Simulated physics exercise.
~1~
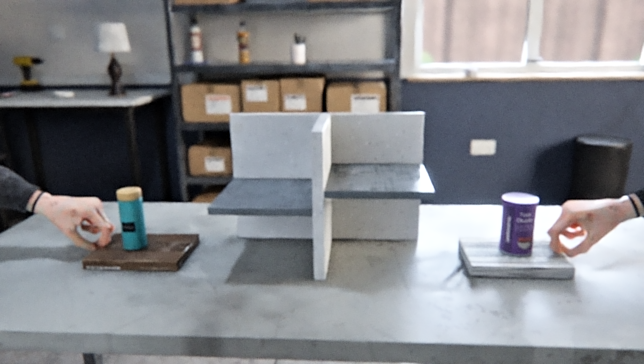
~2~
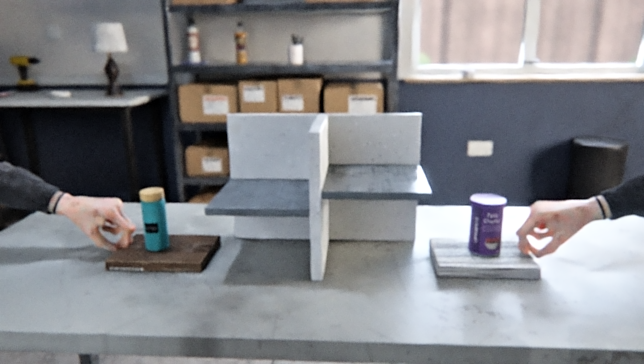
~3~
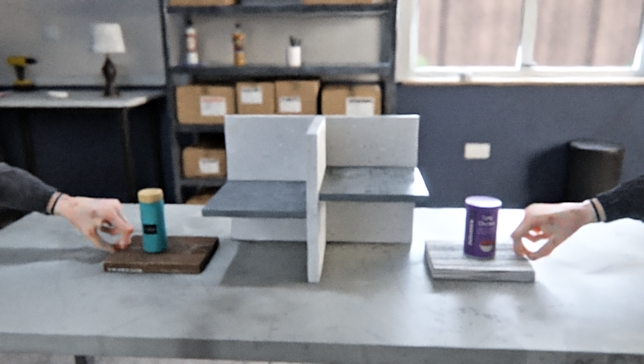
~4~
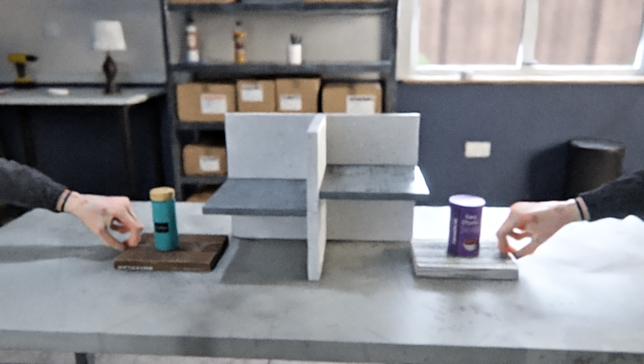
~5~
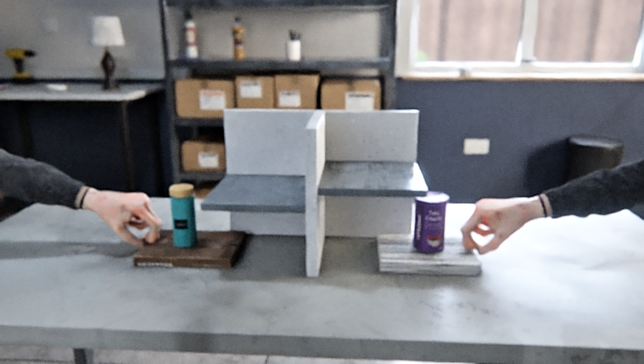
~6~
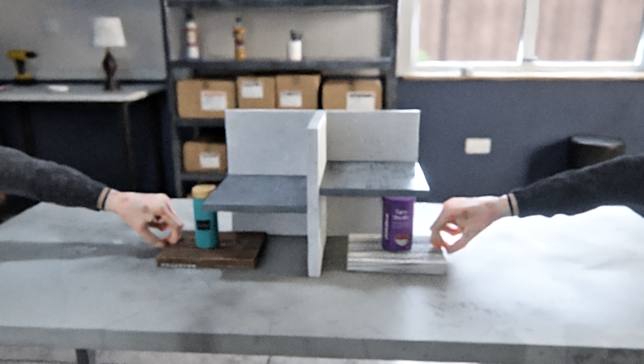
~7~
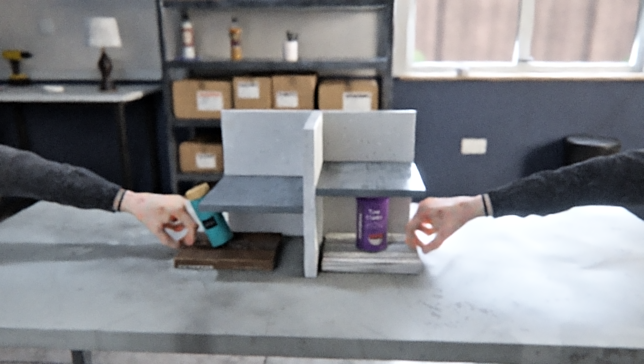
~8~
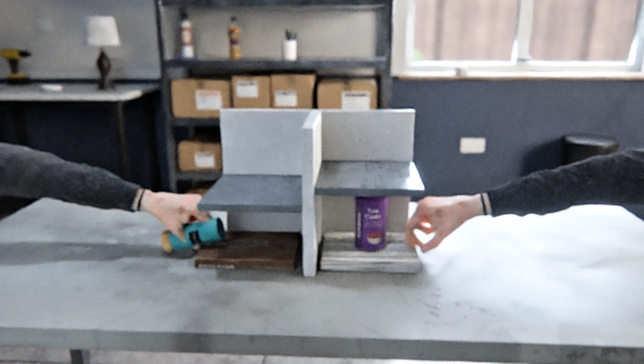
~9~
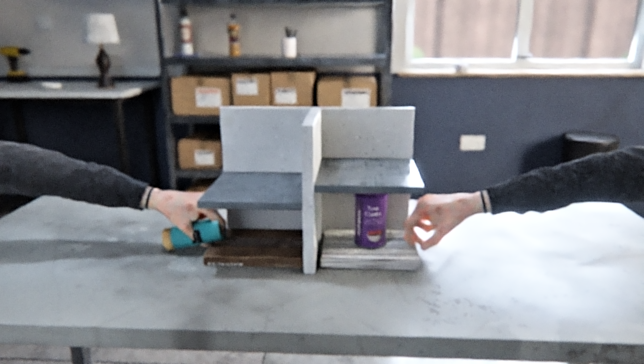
Two hands slide boards under low shelves, toppling the turquoise shaker while the purple tin clears.
